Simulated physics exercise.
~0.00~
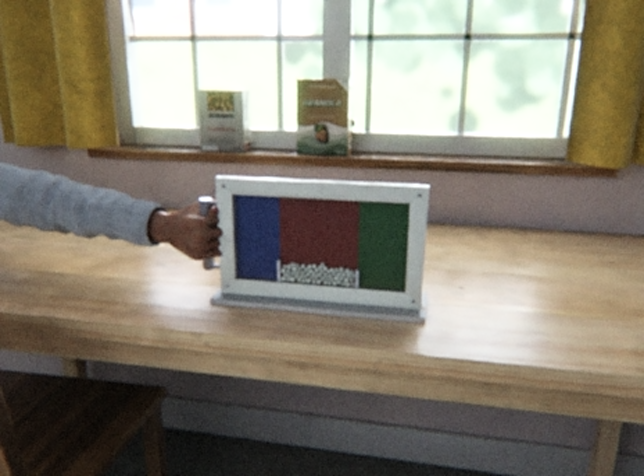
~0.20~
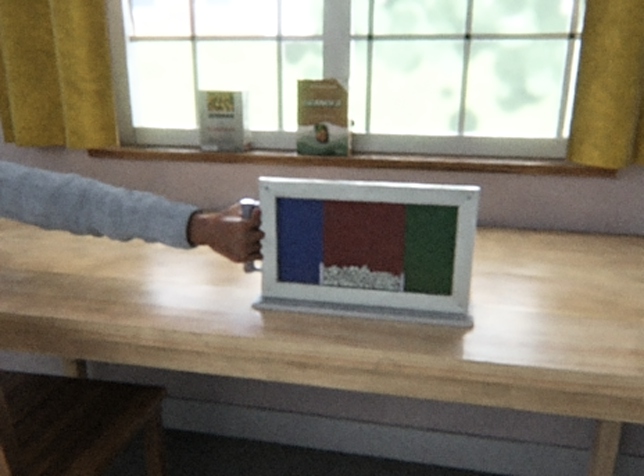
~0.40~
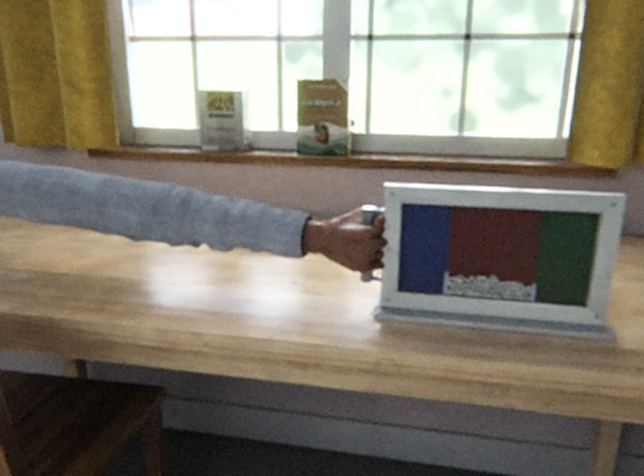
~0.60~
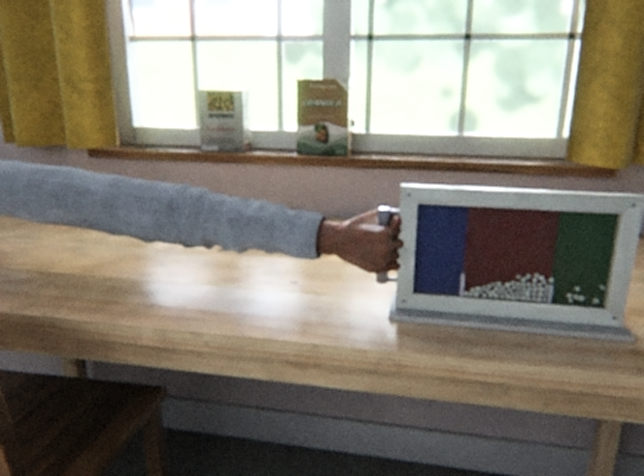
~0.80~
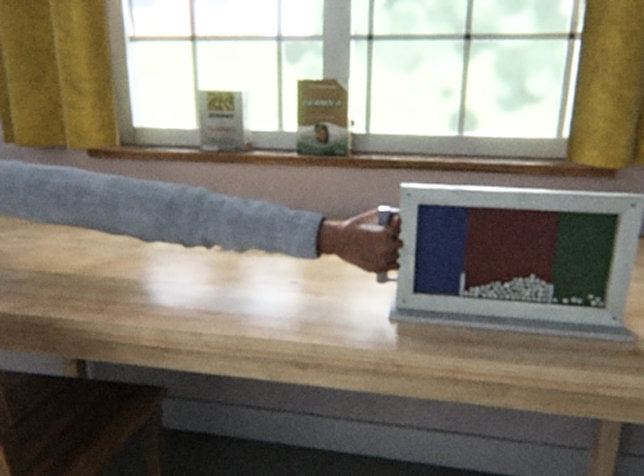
White beads in a box slid right by a hand spill partly from red into green.
